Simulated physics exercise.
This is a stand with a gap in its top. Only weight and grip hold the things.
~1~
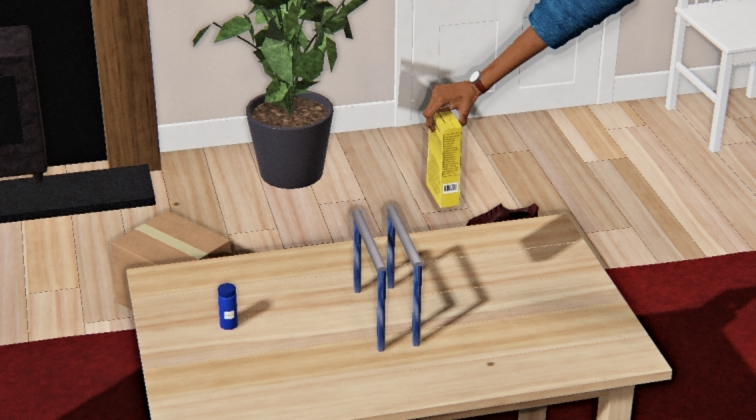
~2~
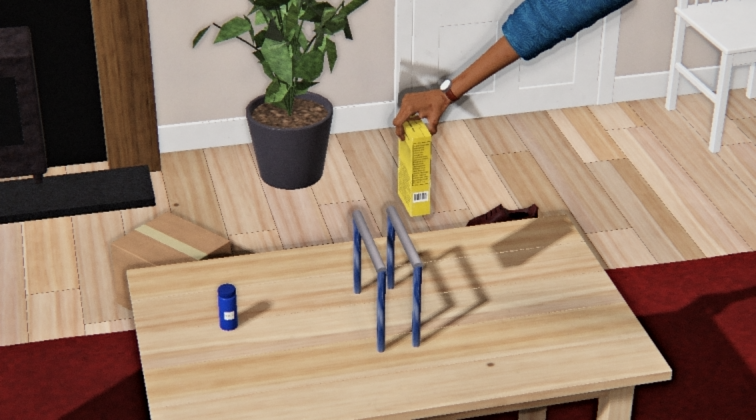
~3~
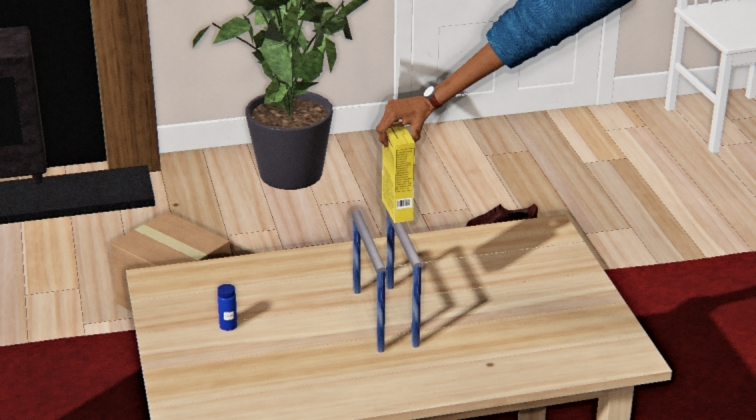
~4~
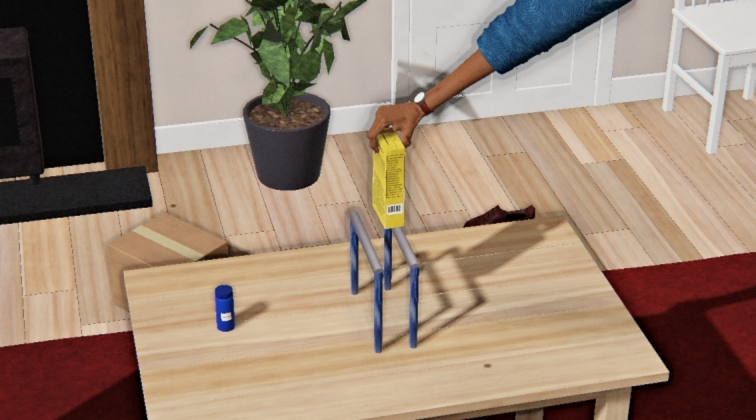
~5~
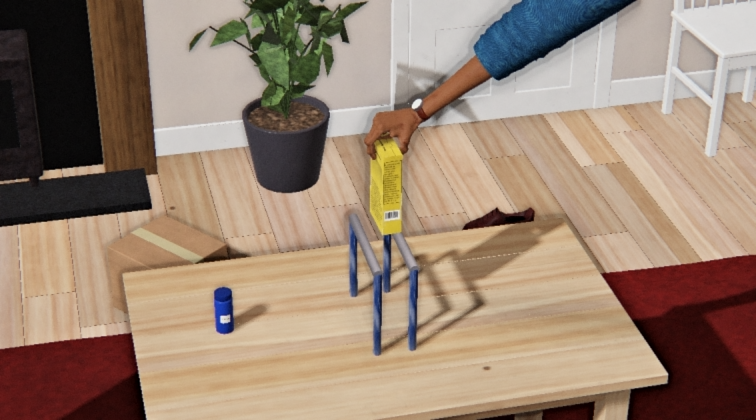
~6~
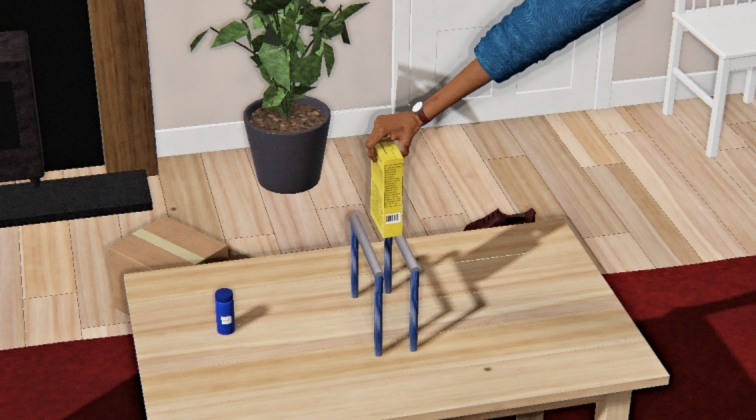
Above a wooden table, a hand moves a yellow packet left and holds it over a stand.
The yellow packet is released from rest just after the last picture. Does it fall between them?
Outcome: The packet goes down the gap.
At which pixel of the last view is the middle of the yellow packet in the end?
Around (384, 298).
Then, 0.30 s after the last picture, yellow packet tipped 6° from how it was near (384, 255).
Then, 0.40 s after the last picture, yellow packet tipped 5° from how it was near (378, 292).
Then, 0.80 s after the last picture, yellow packet slid well along near (383, 299).
At rest, moved from the start, yellow packet; blue shaker in place. Seen from the same camera at the end, yellow packet near (384, 298). The packet reaches the table.
